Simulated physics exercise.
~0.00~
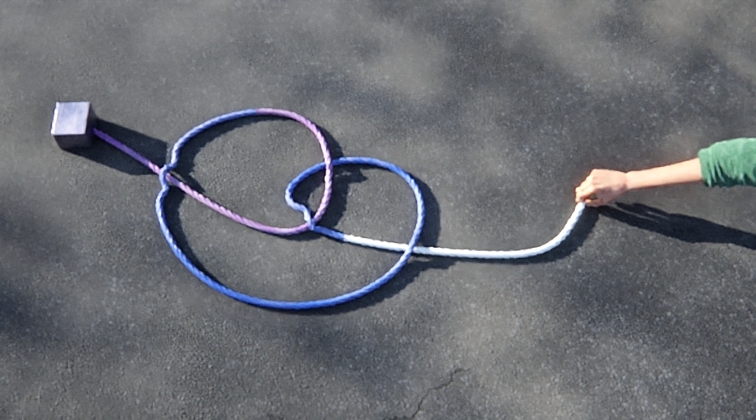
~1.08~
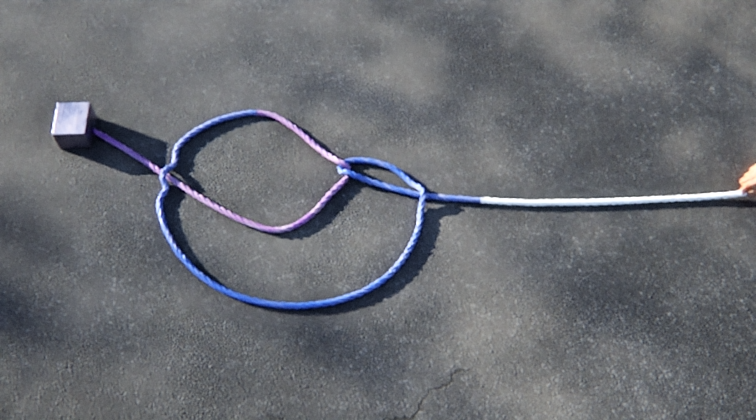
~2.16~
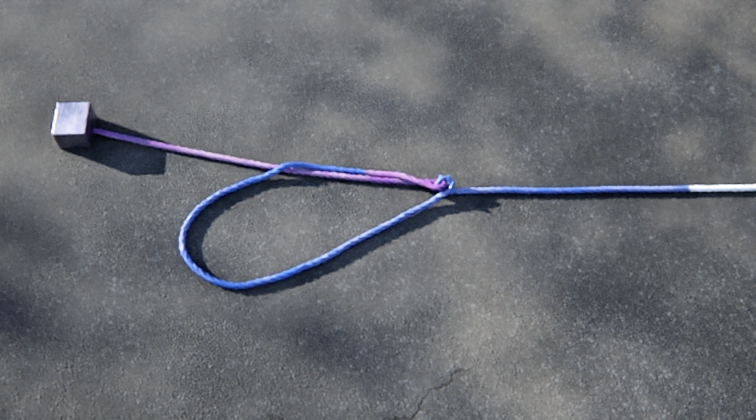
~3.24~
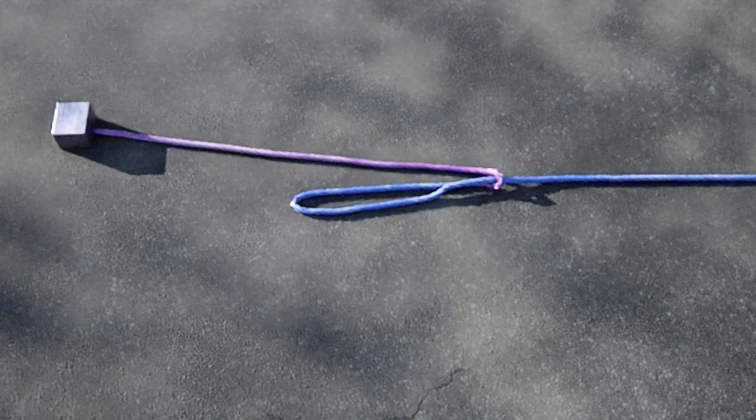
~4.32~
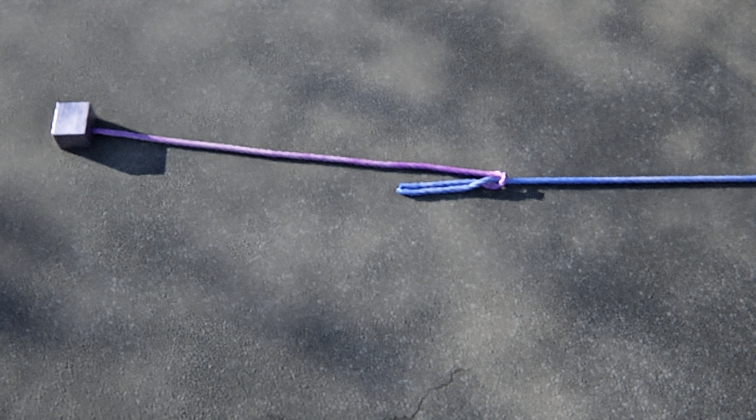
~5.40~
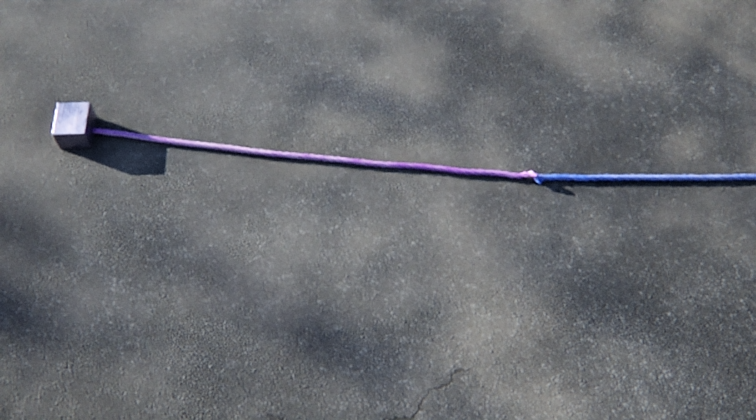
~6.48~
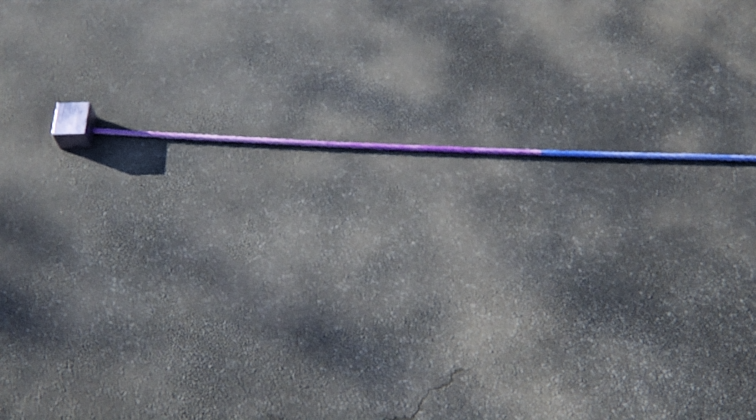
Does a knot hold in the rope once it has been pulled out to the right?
No, the last loop slips out and the rope ends up running clear and straight from the block.
Looped purple, blue and white rope being pulled right by a hand, its loops shrinking to nothing until it runs straight.
